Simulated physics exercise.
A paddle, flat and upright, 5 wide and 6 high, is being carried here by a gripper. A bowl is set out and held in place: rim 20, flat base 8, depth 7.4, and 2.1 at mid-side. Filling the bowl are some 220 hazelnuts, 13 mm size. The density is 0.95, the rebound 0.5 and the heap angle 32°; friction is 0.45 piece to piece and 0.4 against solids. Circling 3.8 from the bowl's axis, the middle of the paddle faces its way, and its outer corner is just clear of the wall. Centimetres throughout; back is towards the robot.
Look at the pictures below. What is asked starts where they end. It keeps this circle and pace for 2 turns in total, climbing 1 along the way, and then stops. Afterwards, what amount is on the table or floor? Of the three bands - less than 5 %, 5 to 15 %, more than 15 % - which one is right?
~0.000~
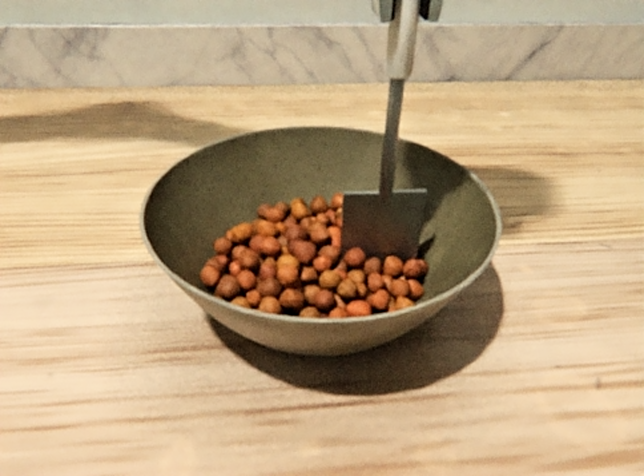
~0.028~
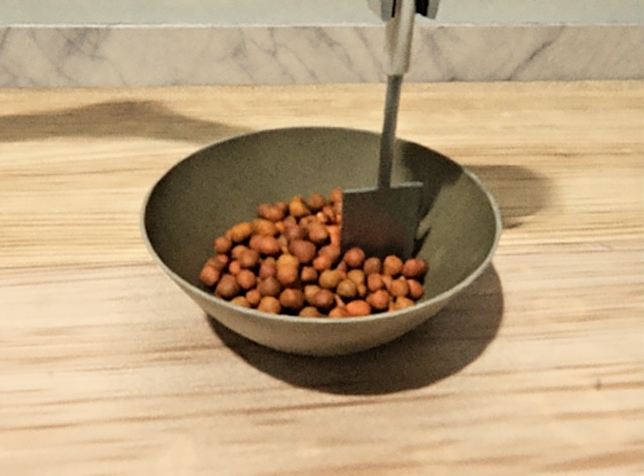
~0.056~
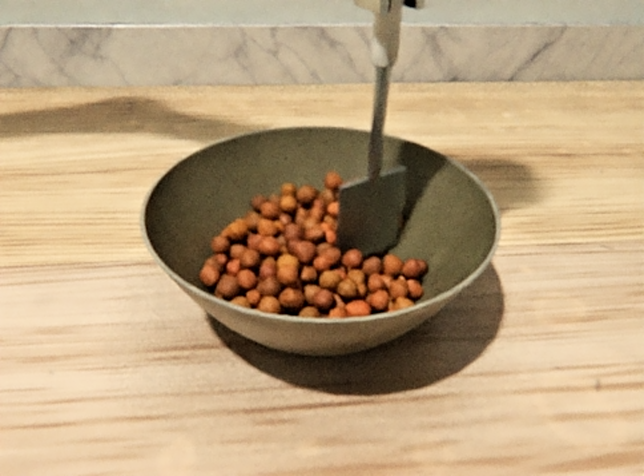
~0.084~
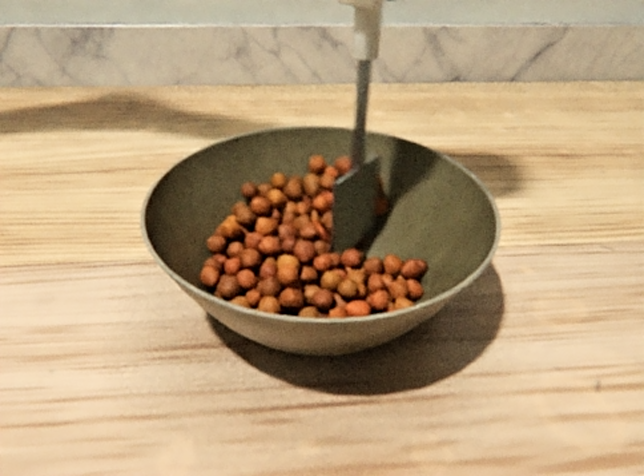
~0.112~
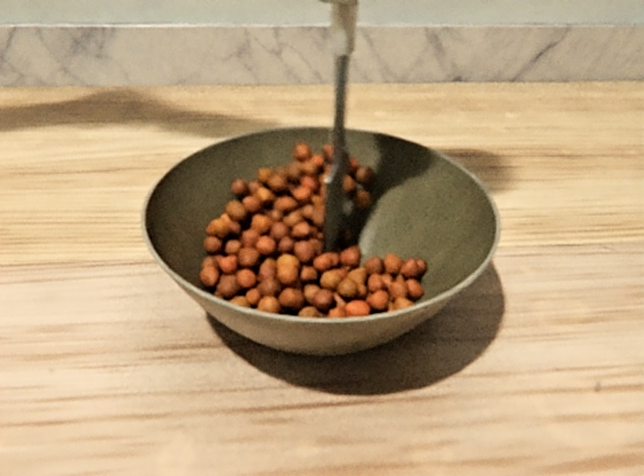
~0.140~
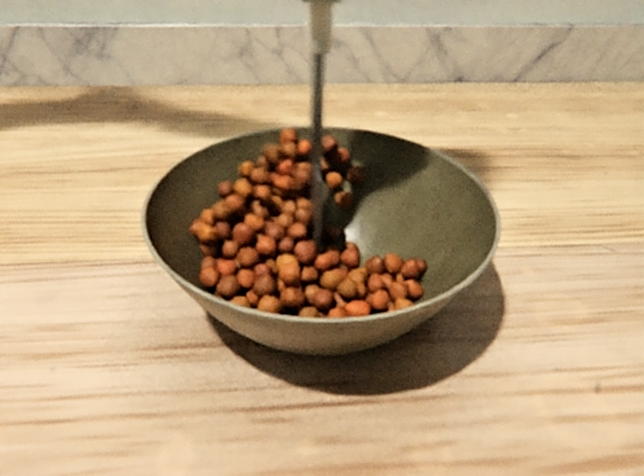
The right band is 5 to 15 %.
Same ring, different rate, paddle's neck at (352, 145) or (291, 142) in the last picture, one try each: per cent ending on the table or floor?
Some 0 and 20 %.
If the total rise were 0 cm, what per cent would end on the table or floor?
5 %.
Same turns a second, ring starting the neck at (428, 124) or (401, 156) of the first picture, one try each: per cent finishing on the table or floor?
I'd guess some 0 and 15 percent.
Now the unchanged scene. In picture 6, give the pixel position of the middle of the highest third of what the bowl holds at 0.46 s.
Centre estimate: Approx. (421, 255) px.
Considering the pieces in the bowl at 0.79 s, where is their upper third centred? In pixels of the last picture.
Centre, approx.: (242, 283).
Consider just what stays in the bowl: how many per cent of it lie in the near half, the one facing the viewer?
I'd say around 50 per cent.
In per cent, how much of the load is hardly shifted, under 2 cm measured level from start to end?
Around 5 per cent.
By 0.46 s, 336° round, highest piece 9 above the table; 211 in the bowl, 9 on the table or floor, 4 in flight or on the tool.
By 0.79 s, 222° round, highest piece 8 above the table; 208 in the bowl, 16 on the table or floor.
By 1.15 s, 0° round, highest piece 7 above the table; 206 in the bowl, 18 on the table or floor.
By 1.85 s, 0° round, highest piece 7 above the table; 206 in the bowl, 18 on the table or floor.
Final count, 206 in the bowl, 18 on the table or floor. That is 8 % on the table or floor.
